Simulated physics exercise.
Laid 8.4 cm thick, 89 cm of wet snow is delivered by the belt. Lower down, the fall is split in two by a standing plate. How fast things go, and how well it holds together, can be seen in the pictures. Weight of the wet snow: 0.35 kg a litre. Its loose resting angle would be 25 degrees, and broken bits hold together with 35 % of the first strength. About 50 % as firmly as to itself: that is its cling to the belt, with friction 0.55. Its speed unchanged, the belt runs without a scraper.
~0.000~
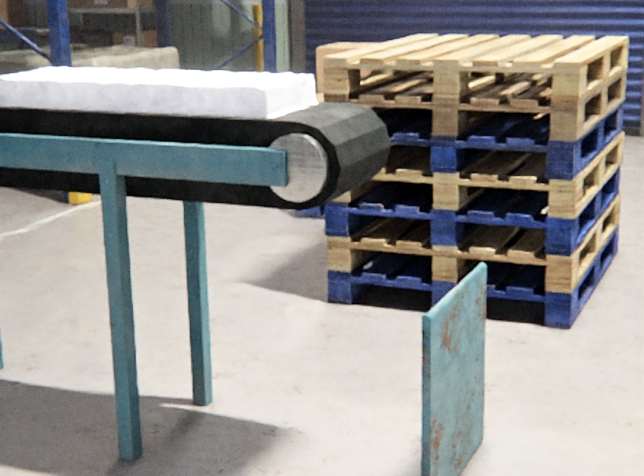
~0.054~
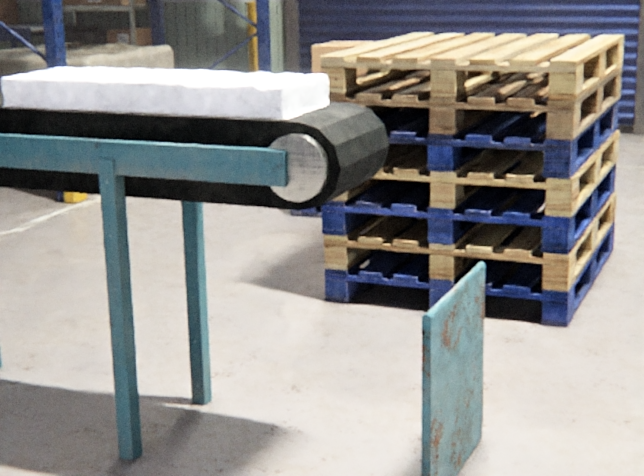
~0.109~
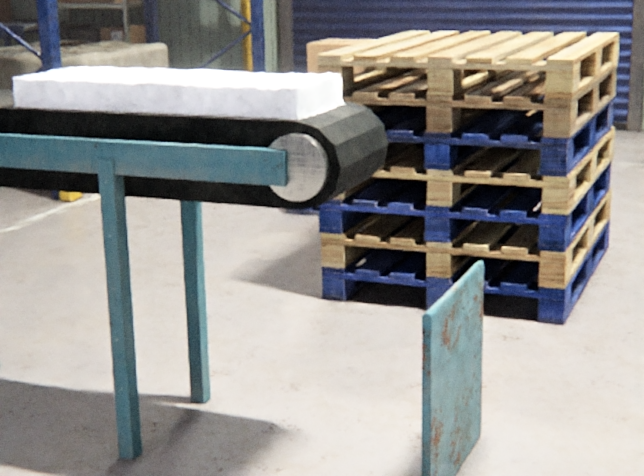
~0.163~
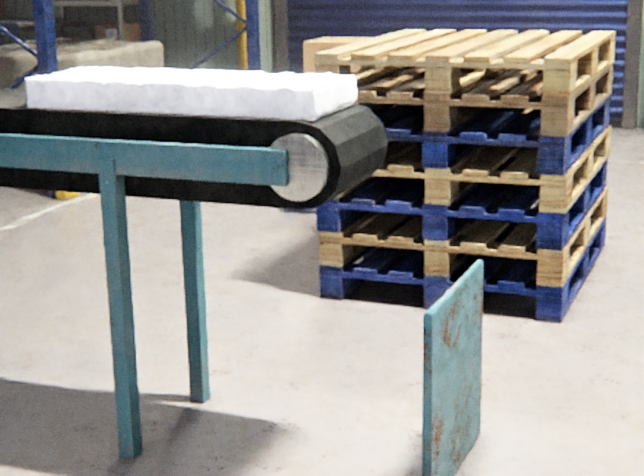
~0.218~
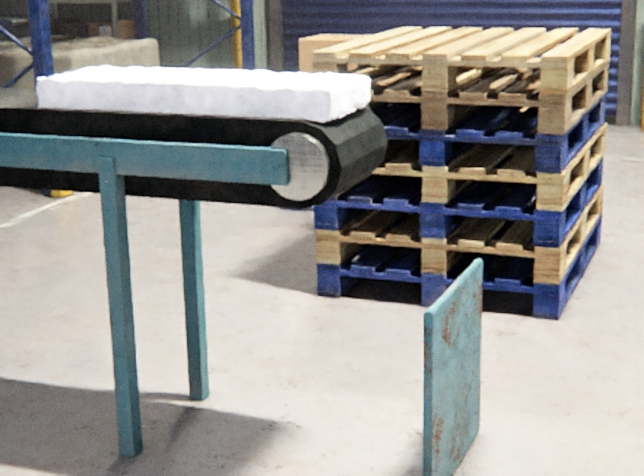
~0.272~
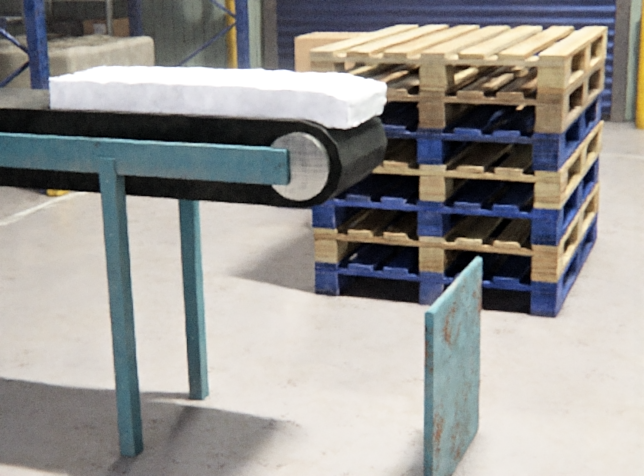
A thick white slab rides right along a black conveyor belt, its front edge passing over the end roller.
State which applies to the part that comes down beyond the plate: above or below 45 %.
That value is below.
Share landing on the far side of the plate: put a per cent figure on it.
Roughly 1 percent.
By 0.59 s, 0 % is beyond the plate's line.
By 0.96 s, 1 % is beyond the plate's line.
By 1.33 s, 1 % is beyond the plate's line.
By 1.70 s, 1 % is beyond the plate's line.
By 2.95 s, at the end, 1 % is beyond the plate's line.
